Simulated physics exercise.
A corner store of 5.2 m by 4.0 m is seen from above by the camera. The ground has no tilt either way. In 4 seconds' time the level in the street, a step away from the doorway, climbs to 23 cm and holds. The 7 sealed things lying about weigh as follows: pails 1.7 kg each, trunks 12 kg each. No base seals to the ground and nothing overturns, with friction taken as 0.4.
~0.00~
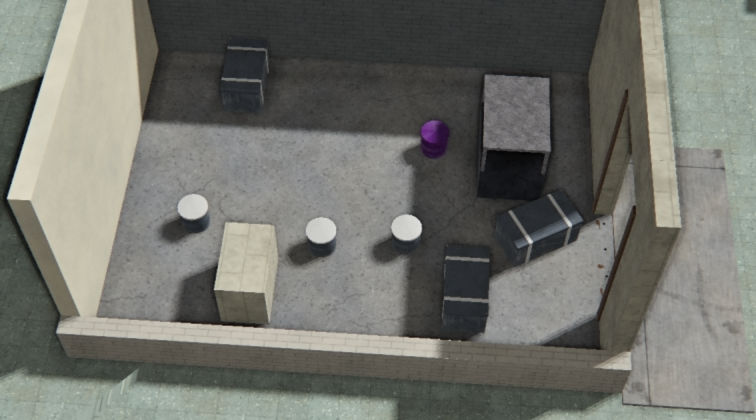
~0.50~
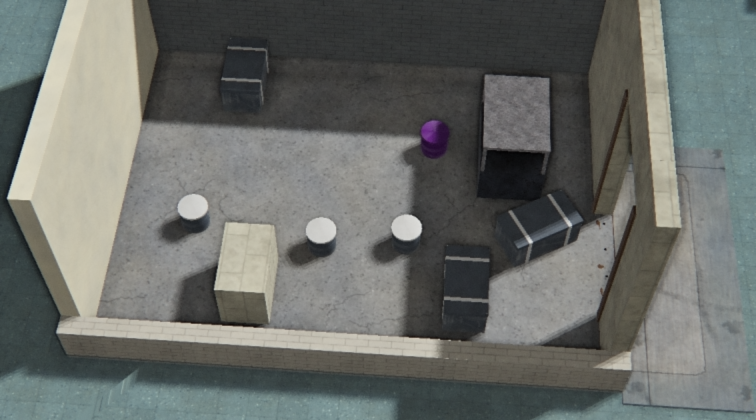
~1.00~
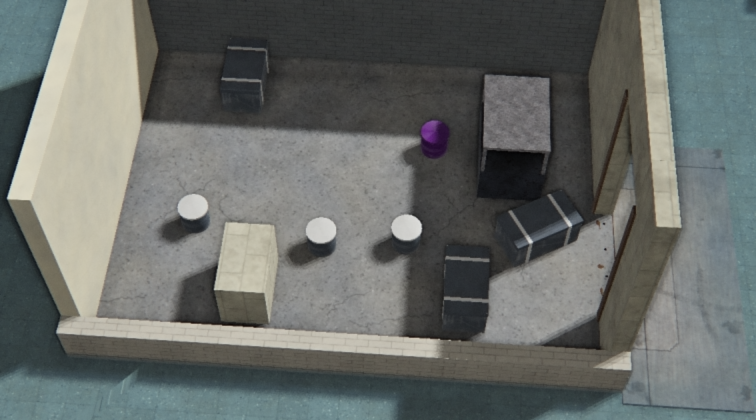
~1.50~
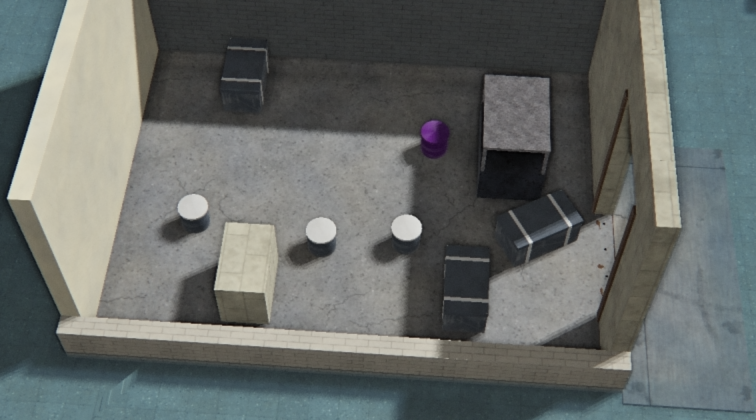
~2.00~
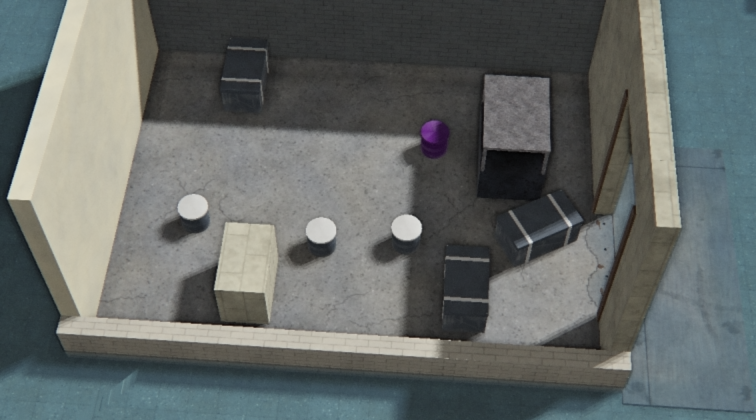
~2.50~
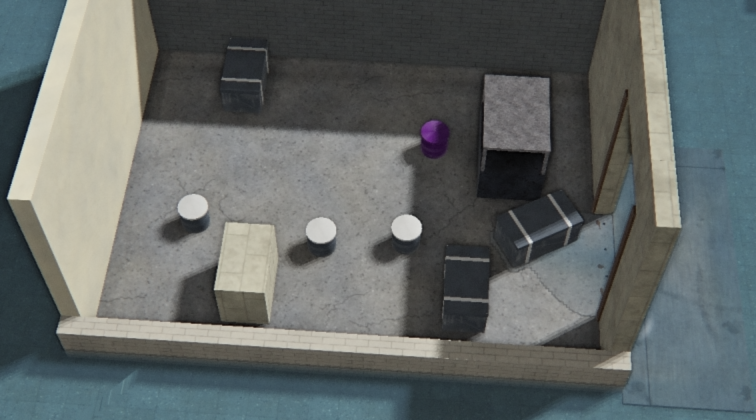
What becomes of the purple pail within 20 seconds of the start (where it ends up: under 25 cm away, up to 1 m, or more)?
The move is medium.
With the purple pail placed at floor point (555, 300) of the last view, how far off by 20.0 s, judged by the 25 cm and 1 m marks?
By then it winds up well off.
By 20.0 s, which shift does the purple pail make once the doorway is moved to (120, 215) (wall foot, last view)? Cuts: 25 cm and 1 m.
Note: Purple pail displaced a long way.
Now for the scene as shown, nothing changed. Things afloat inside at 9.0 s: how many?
Then: 6.
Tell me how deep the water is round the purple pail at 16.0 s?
The depth there is around 9 cm.
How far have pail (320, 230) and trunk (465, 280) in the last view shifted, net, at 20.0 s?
Respectively 150 and 300 cm.
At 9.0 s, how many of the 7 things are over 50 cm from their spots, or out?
The answer is 4.
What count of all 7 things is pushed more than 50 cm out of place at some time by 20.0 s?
The answer here is 7.
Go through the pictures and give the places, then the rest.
The purple pail at (435, 132), on the bottom; water covers 0.0 m2; 0 of 7 have shifted, in the first picture.
The purple pail at (435, 132), on the bottom; 0.0 m2 under water; 0 of 7 have shifted, in the second picture.
The purple pail at (435, 132) rests on the ground; 0.0 m2 under water; 0 of 7 have shifted, in the third picture.
The purple pail at (435, 132), on the bottom; 0.0 m2 under water; 0 of 7 have shifted, in the fourth picture.
The purple pail at (435, 132) rests on the ground; 0.0 m2 under water; 0 of 7 have shifted, in the fifth picture.
The purple pail at (435, 132) rests on the ground; water covers 0.5 m2; 0 of 7 have shifted, in the sixth picture.
After 4.0 s the purple pail is near (435, 132), 0.0 m from its start, aground; 0 afloat.
After 9.0 s the purple pail is near (435, 132), 0.0 m from its start, aground; 6 afloat.
After 16.0 s the purple pail is near (326, 98), 1.3 m from its start, afloat; 7 afloat.
After 20.0 s the purple pail is near (461, 170), 0.6 m from its start, afloat; 7 afloat.
